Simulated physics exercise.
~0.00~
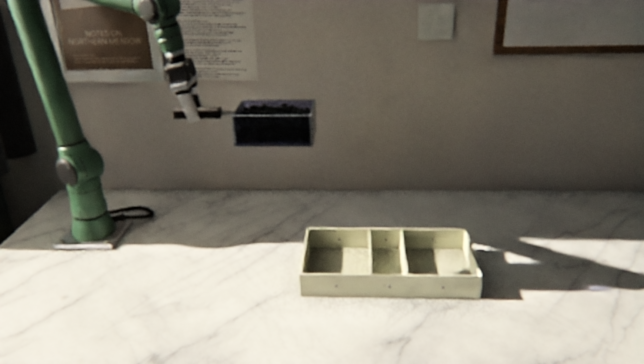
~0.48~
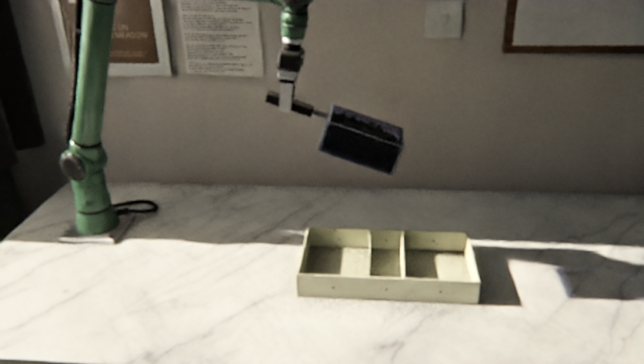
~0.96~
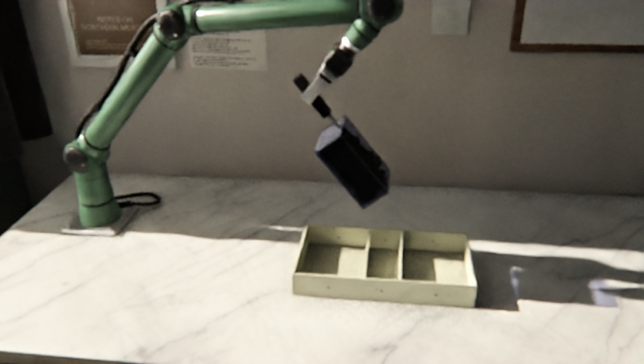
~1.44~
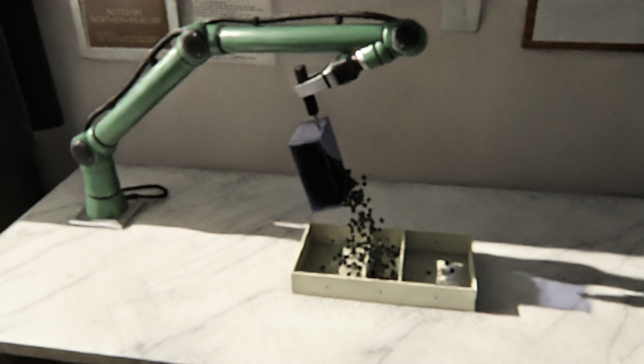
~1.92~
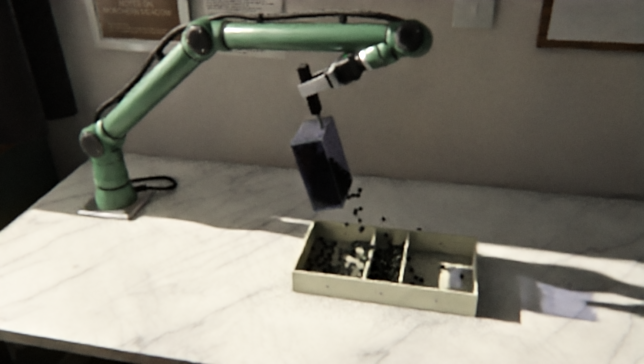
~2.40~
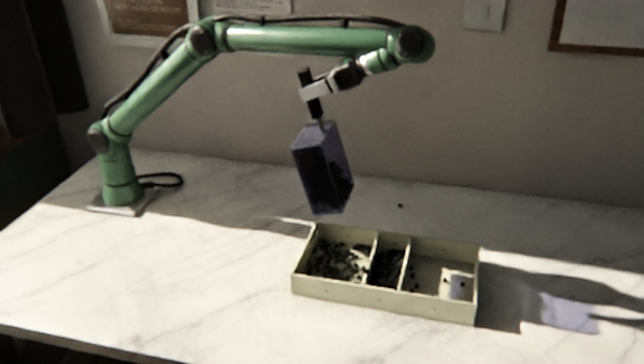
A white marbled tabletop stands against a plain grey wall hung with papers, seen from the front and slightly above. At the left, a green robot arm grips a dark box filled with small black beads, while a pale, three-part crate sits right of centre. The arm swings the box rightward and tips it steeply forward above the crate. Beads pour from its lower corner into the left and middle parts, with a few reaching the right. The stream thins and stops, leaving the box tilted, still holding beads, over dark piles in the crate.
